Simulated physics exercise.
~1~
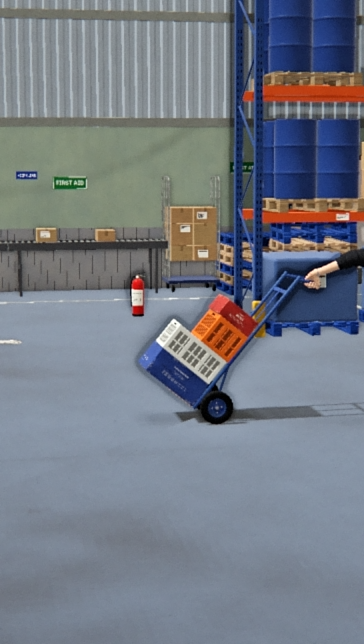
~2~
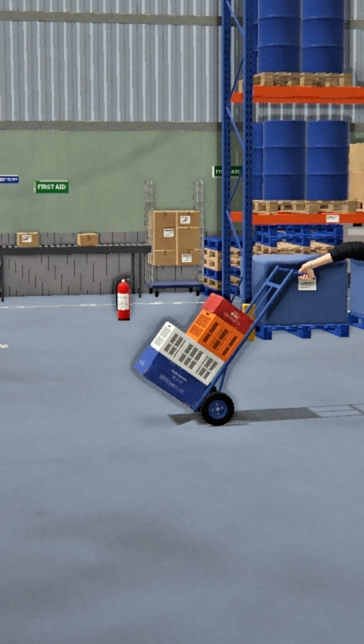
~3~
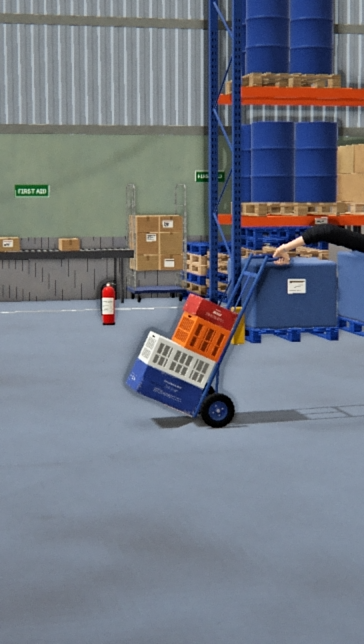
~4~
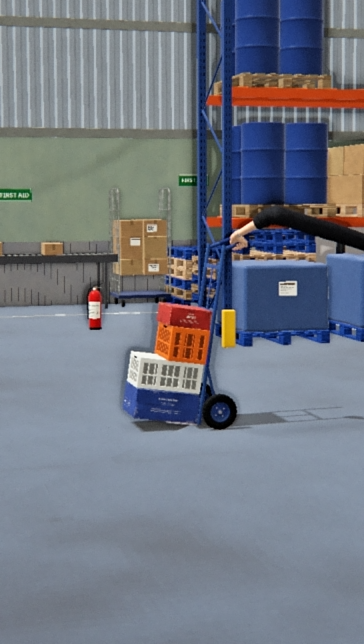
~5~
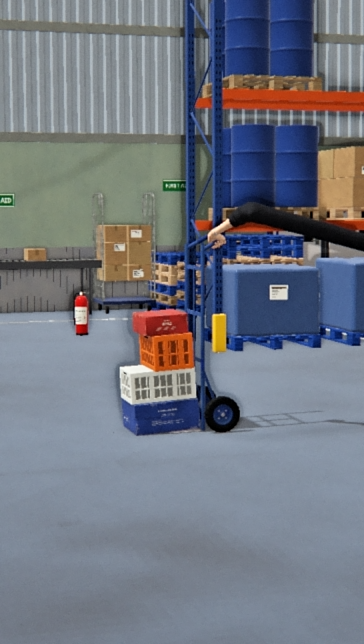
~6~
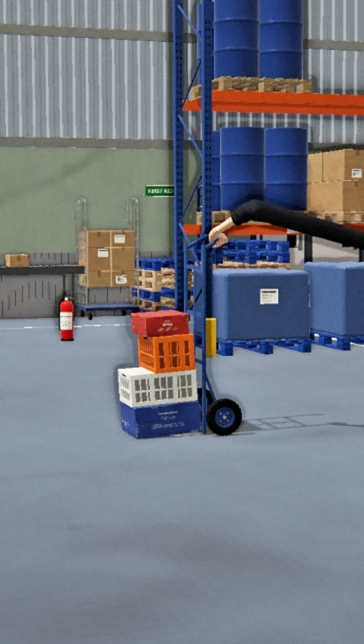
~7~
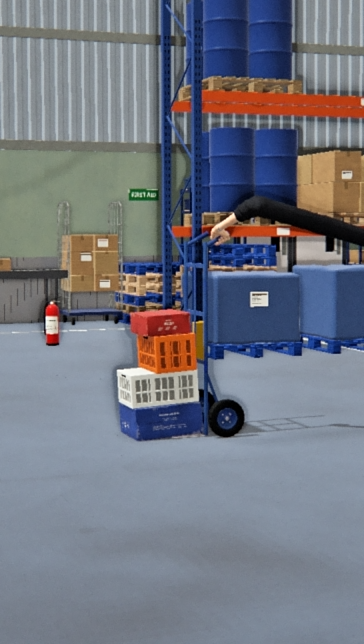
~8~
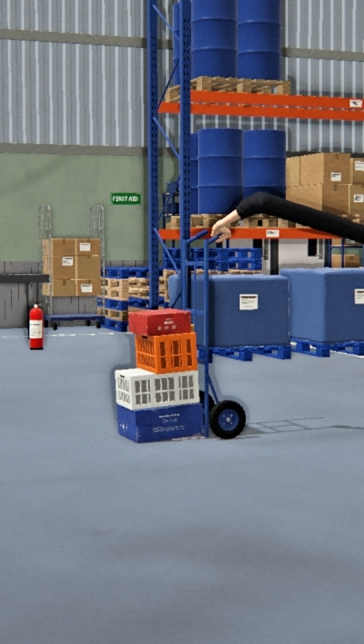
In this clip, an arm holding the handle of a tilted two-wheeled hand truck in a warehouse brings it upright, lowering a stack of a blue parcel, white crate, orange crate and red box to the floor, where all four remain stacked as the hand keeps hold.
